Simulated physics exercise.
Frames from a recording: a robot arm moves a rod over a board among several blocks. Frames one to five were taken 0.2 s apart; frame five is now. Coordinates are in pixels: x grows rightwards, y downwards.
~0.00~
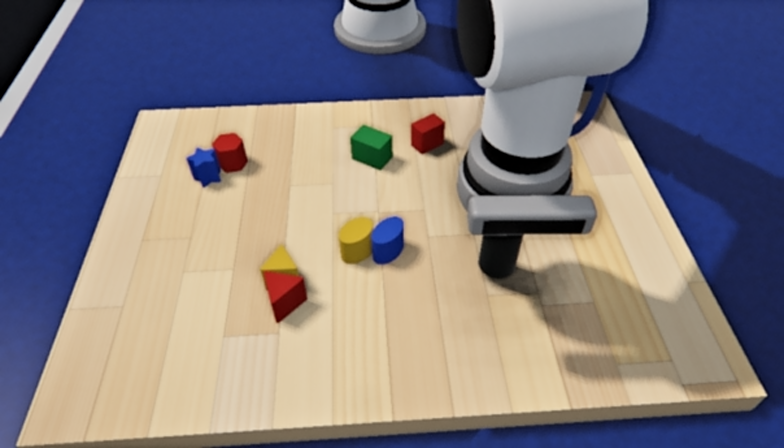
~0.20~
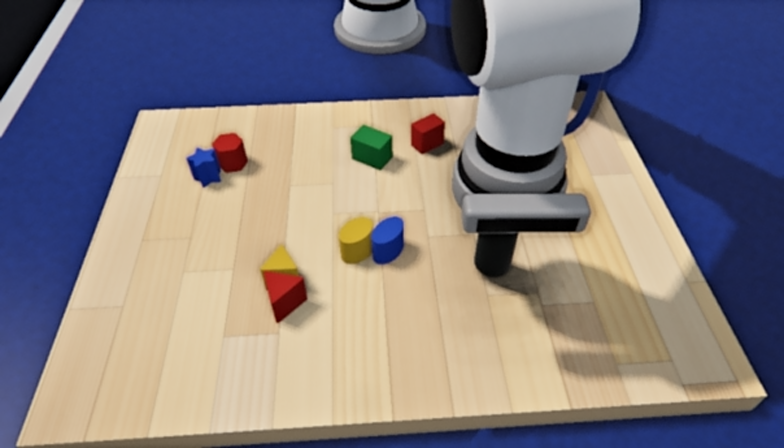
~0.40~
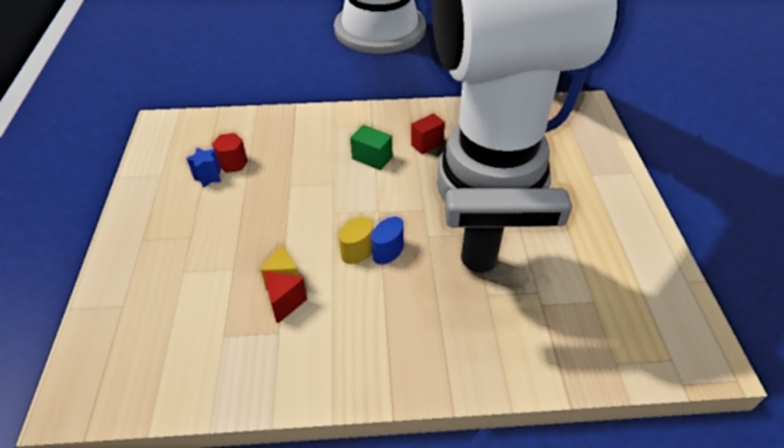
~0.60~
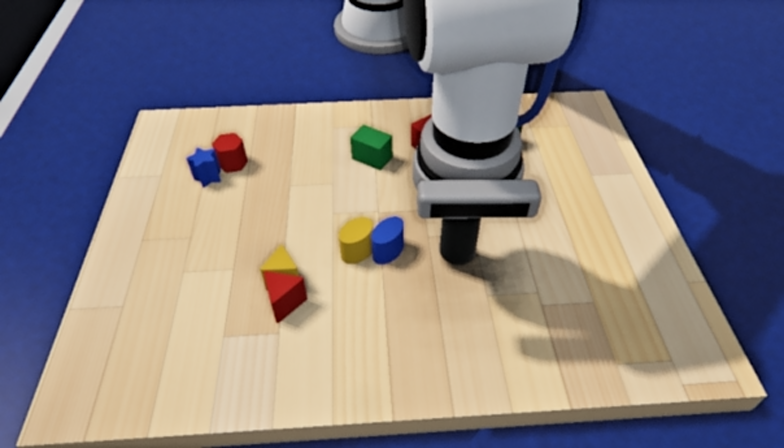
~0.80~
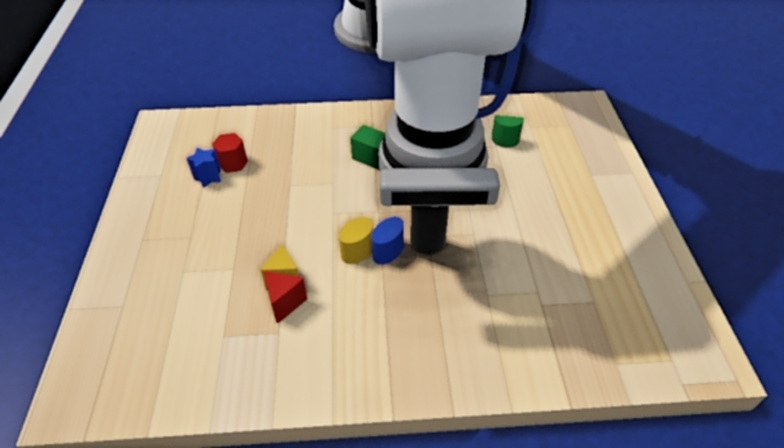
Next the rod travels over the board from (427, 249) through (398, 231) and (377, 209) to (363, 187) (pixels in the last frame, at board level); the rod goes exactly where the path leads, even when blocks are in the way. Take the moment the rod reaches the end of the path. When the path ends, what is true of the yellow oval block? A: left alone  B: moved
I'll go with B - moved.
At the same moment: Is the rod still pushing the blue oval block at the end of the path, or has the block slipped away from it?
My guess is it ends up beside or behind the rod.
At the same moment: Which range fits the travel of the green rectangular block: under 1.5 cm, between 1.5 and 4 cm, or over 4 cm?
Up to 1.5 cm.
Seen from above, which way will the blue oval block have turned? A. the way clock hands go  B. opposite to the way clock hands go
Choice B: Opposite to the way clock hands go.
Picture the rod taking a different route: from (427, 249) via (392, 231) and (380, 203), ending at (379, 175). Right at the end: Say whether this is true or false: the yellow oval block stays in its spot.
False.
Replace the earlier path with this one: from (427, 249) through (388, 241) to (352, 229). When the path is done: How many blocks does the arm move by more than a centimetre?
I predict two.
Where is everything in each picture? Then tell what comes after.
Rod tip (497, 264); block tops, yellow oval block (356, 229); green rectangular block (371, 136); blue oval block (388, 229), in the first picture.
Rod (492, 263); blocks unchanged, in the second picture.
Rod (479, 259); blocks unchanged, in the third picture.
Rod (457, 251); blocks unchanged, in the fourth picture.
Rod (428, 241); yellow oval block (356, 229); green rectangular block (371, 136); blue oval block (388, 229), in the fifth picture.
The first path, step by step. One third of the way, rod (397, 222); yellow oval block (343, 232), turned 10° clockwise; blue oval block (375, 226), turned 60° anticlockwise.
Two thirds of the way, rod (376, 201); yellow oval block (343, 232), turned 10° clockwise; blue oval block (375, 225), turned 65° anticlockwise.
At the end, rod (363, 179); yellow oval block (343, 232), turned 10° clockwise; green rectangular block in place; blue oval block (375, 225), turned 65° anticlockwise.
